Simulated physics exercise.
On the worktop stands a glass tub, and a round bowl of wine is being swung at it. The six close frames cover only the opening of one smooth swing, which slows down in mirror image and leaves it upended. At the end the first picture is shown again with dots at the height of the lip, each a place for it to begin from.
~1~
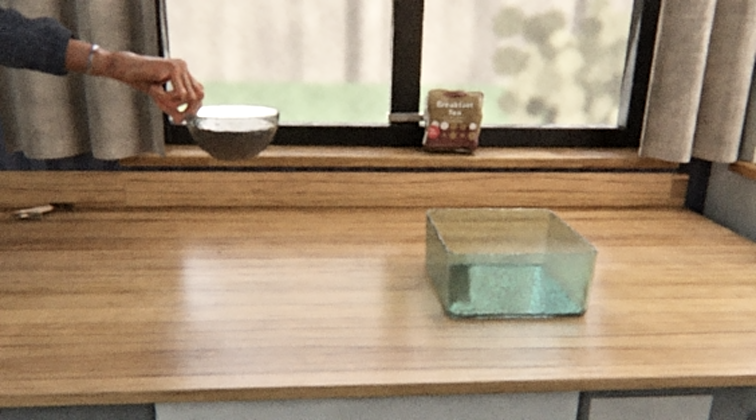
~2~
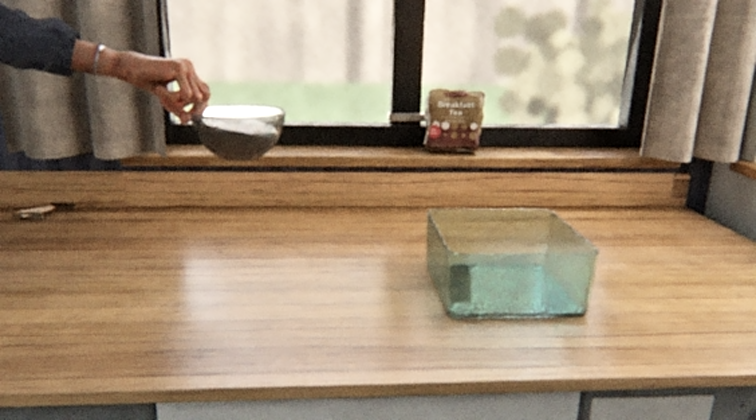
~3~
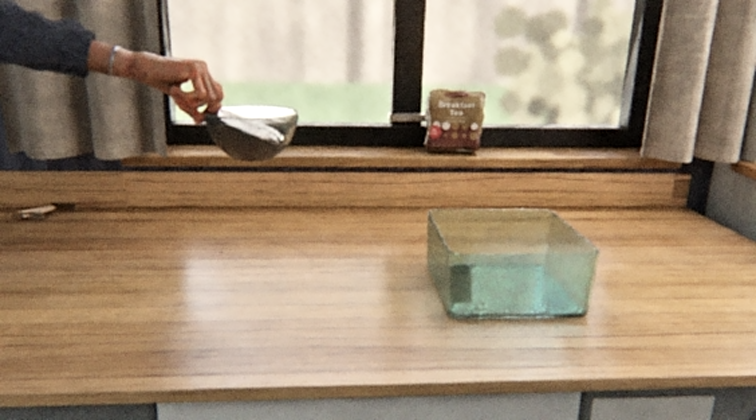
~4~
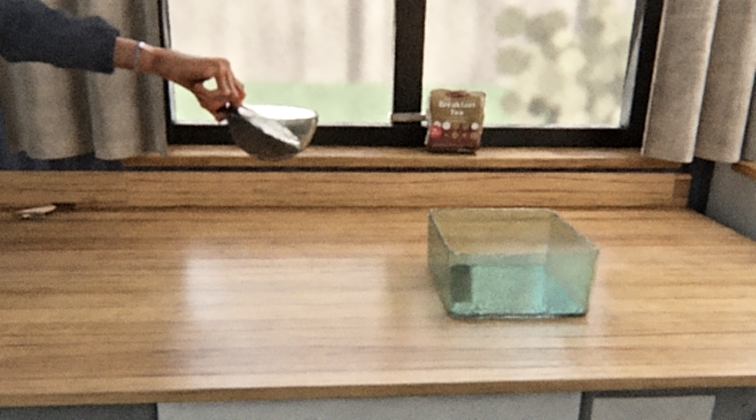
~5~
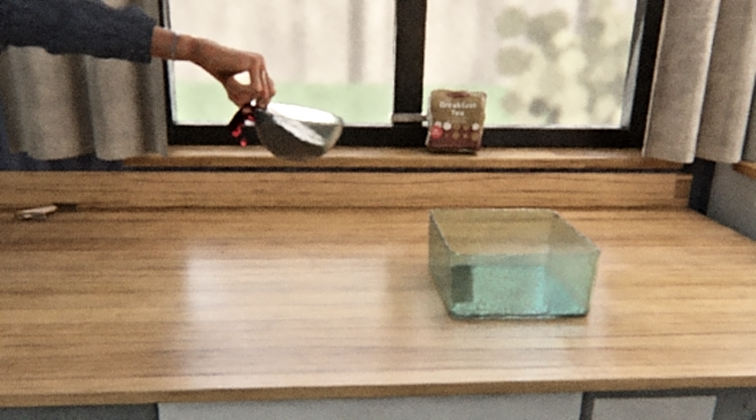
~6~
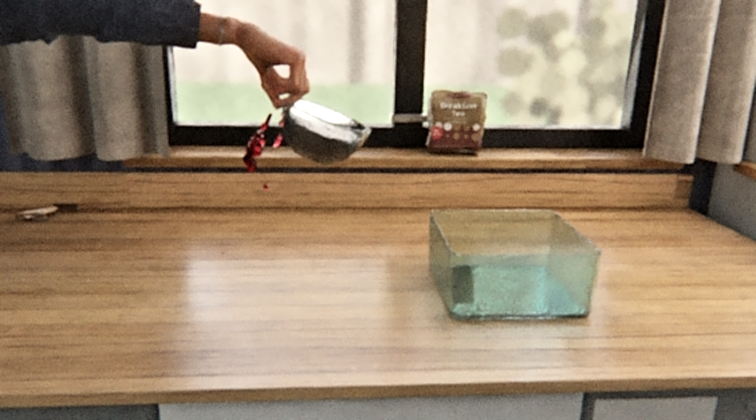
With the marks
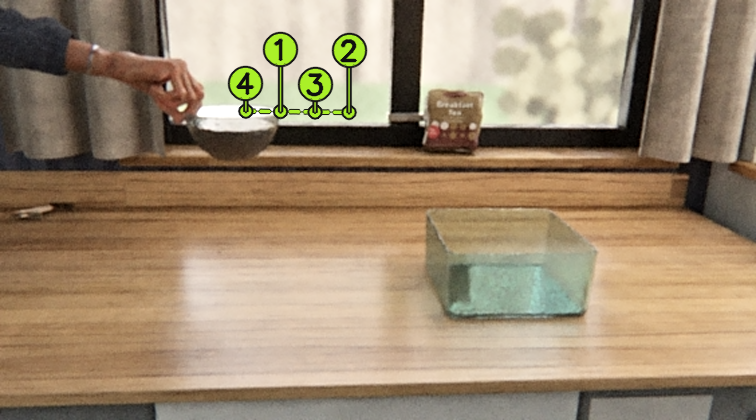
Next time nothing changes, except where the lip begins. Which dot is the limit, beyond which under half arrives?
4 will do.
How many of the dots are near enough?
All of the four.
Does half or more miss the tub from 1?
No, that is safe.
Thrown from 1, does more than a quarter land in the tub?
Yes, clearly.
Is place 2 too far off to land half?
No, that is safe.
On the marked copy, 1 at (280, 111); 2 at (349, 112); 3 at (315, 112); 4 at (245, 111).
If 1 is chosen, about 72 % lands in the tub, 17 % falls short and 11 % goes beside or beyond.
If 2 is chosen, about 70 % lands in the tub, 6 % falls short and 24 % goes beside or beyond.
If 3 is chosen, about 83 % lands in the tub, 11 % falls short and 5 % goes beside or beyond.
If 4 is chosen, about 62 % lands in the tub, 30 % falls short and 8 % goes beside or beyond.
